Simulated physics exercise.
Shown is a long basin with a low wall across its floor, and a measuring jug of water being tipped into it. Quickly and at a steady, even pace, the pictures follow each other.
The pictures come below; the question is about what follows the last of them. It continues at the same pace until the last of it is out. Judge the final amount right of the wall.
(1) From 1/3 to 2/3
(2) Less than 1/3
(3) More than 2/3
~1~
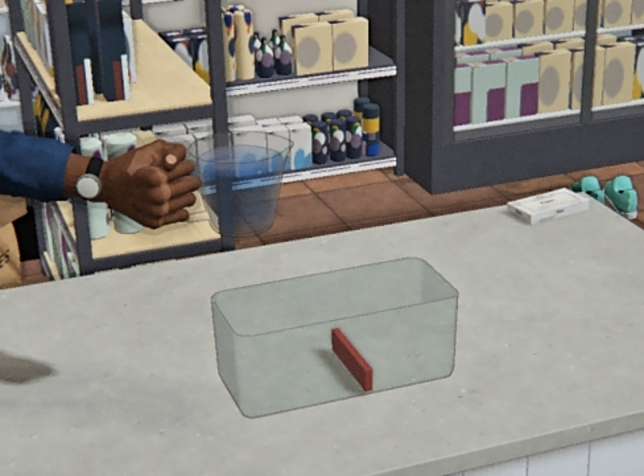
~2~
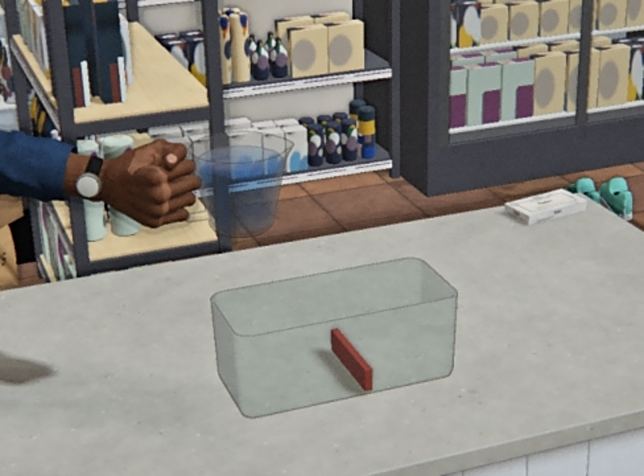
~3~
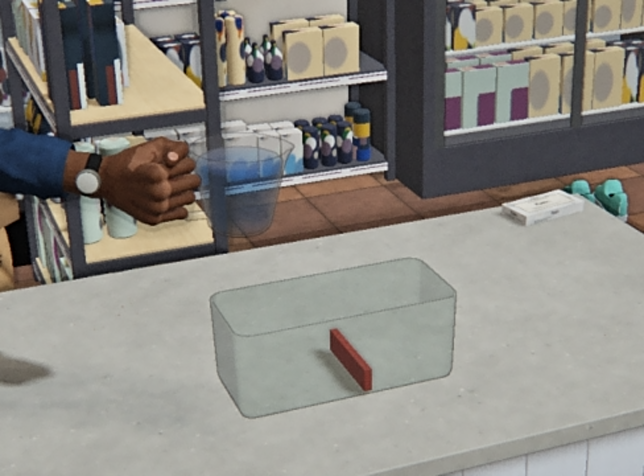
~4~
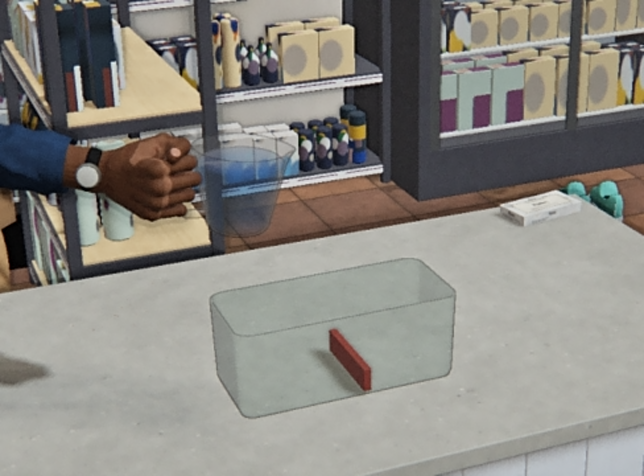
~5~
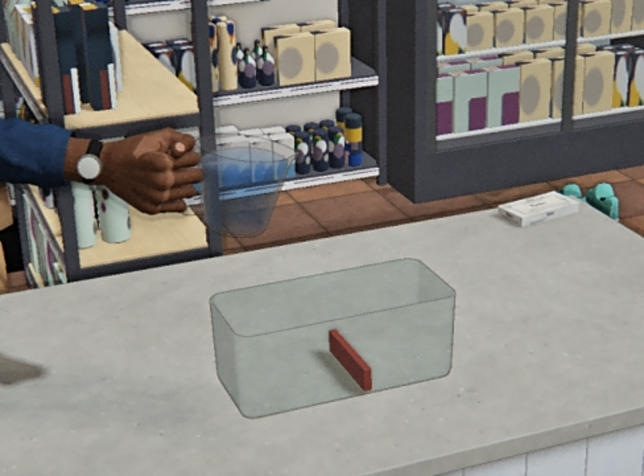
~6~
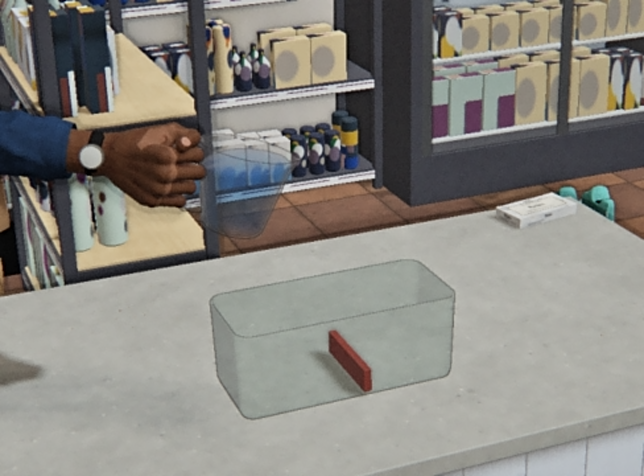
From 1/3 to 2/3 (1).
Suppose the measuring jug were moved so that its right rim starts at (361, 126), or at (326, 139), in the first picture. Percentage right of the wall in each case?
In order, roughly 60 percent and 75 percent.
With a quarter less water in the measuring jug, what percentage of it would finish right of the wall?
Close to 30 per cent, more or less.
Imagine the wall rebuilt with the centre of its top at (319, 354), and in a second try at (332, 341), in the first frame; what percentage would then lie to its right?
85 % and 75 %, roughly.
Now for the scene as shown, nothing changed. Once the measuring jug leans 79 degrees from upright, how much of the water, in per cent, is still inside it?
Roughly 55 percent remains at that point.
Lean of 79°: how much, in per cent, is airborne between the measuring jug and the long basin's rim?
Share: Approx. 30 %.
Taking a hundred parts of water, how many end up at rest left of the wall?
It comes to some 50 per cent.
A moment on, the measuring jug is tipped on its side and 57 per cent is still to pour, 1 is left of the wall and 10 right of it.
Next, the measuring jug is tipped right over and 4 per cent is still to pour, 37 is left of the wall and 45 right of it.
Then the measuring jug is tipped right over and 0 per cent is still to pour, 51 is left of the wall and 46 right of it.
Later the measuring jug is tipped right over and 0 per cent is still to pour, 51 is left of the wall and 47 right of it.
In the end 51 per cent lies left of the wall, 47 right of it and 2 outside.
